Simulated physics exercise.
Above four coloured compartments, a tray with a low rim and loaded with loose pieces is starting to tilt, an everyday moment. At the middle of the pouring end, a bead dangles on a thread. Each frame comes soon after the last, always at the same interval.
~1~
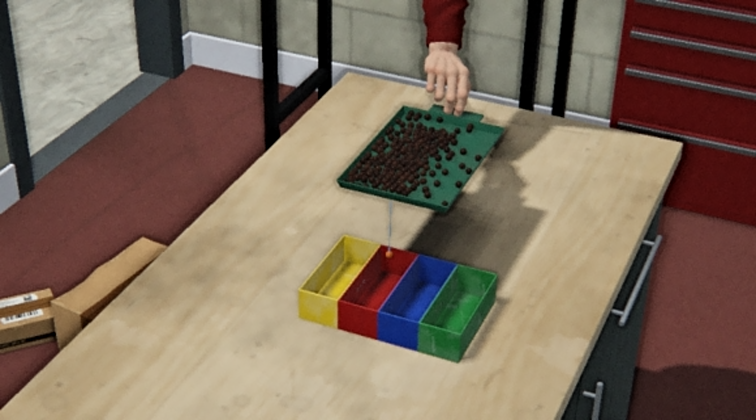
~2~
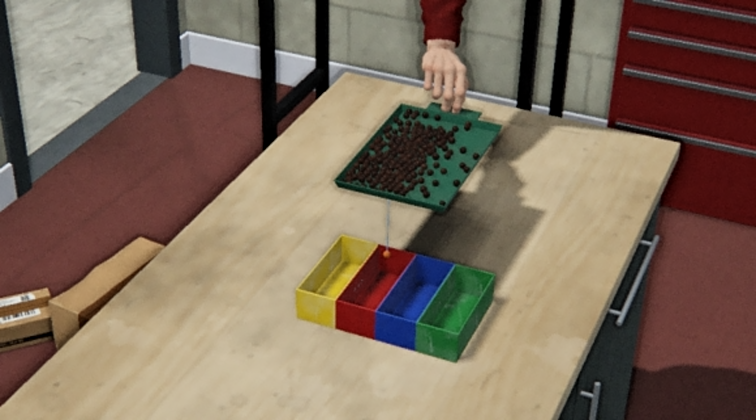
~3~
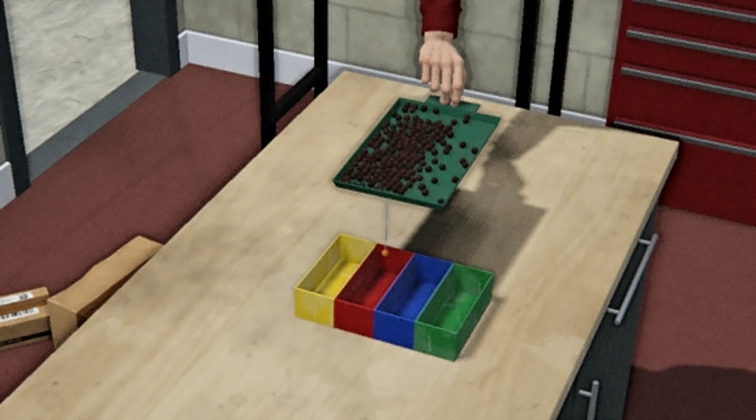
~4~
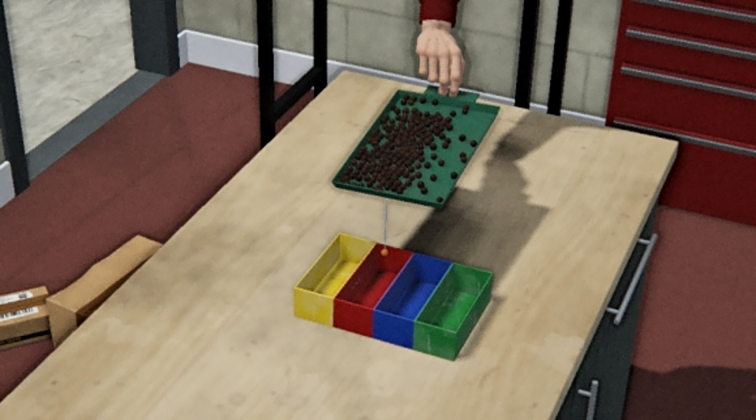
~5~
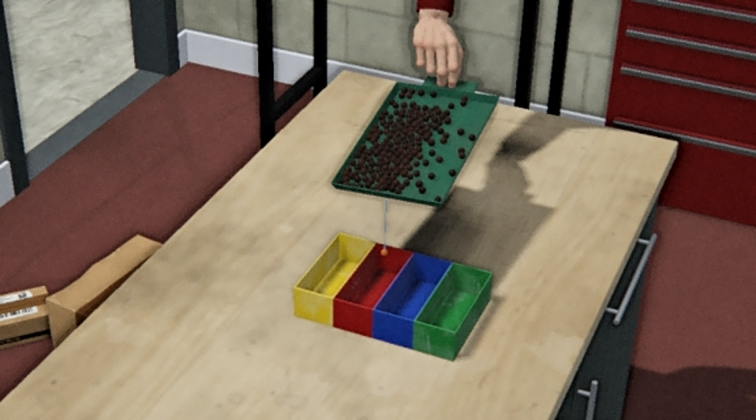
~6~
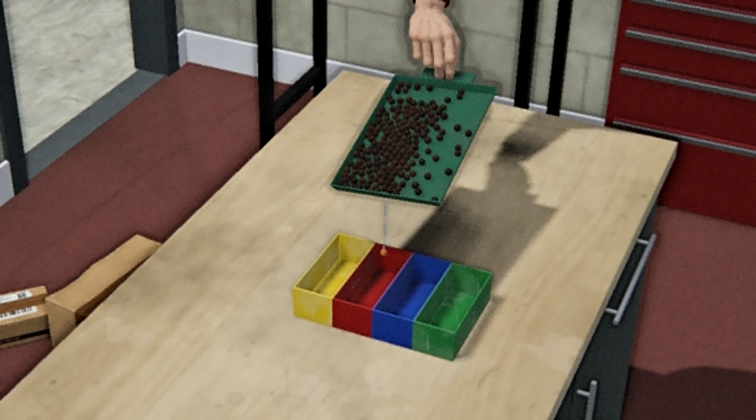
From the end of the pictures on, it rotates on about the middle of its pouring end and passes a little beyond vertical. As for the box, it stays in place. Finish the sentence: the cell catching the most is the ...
... Yellow cell.
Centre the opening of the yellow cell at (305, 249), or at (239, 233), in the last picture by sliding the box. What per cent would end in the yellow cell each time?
Some 30 percent in the first case, 0 percent in the second.
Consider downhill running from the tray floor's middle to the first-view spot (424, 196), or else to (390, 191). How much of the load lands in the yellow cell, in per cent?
0 per cent, then 40 per cent.
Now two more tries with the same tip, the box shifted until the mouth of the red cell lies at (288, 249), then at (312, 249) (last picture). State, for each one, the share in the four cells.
Around 90 percent the first time, around 90 percent the second.
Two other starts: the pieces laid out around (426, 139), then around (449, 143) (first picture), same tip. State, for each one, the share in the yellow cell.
In turn 50 and 50 in a hundred.
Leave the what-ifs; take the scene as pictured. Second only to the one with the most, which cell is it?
The answer would be the red one.
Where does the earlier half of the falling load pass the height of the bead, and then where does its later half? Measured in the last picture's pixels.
Around (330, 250) at first; around (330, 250) after that.
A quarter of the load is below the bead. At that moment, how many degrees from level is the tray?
Around 65° at that moment.
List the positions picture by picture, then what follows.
The first frame shows corners of the pouring end (340, 179) and (445, 205), level; middle of the load (405, 158), chocolate balls; bead on its thread (389, 255); yellow cell (318, 306); red cell (358, 317); blue cell (398, 329); green cell (439, 340).
The second frame shows corners of the pouring end (338, 179) and (443, 204), level; middle of the load (402, 157).
The third frame shows corners of the pouring end (336, 179) and (441, 203), tipped barely, lowest at the left corner; middle of the load (401, 154).
The fourth frame shows corners of the pouring end (335, 180) and (440, 201), tipped a little, lowest at the left corner; middle of the load (400, 150).
The fifth frame shows corners of the pouring end (335, 182) and (439, 200), tipped a little, lowest at the left corner; middle of the load (398, 148), just a few on the move.
The sixth frame shows corners of the pouring end (334, 183) and (438, 200), tipped clearly, lowest at the left corner; middle of the load (395, 146), roughly two thirds on the move; yellow cell (313, 304); red cell (352, 315); blue cell (392, 327); green cell (434, 338).
Just after the last frame, tray tipped steeply; roughly half on the tray; about a tenth in the yellow cell; about a tenth in the red cell; just a few in the blue cell; roughly a third falling or outside the box.
A moment on, tray tipped past a quarter turn; roughly half in the yellow cell; roughly a quarter in the red cell; just a few in the blue cell; just a few in the green cell; roughly a third falling or outside the box.
Further on, tray tipped past a quarter turn; roughly half in the yellow cell; roughly a quarter in the red cell; just a few in the blue cell; just a few in the green cell; roughly a third falling or outside the box.
When it is over, tray tipped past a quarter turn; roughly half in the yellow cell; roughly a quarter in the red cell; just a few in the blue cell; just a few in the green cell; roughly a third outside the box.
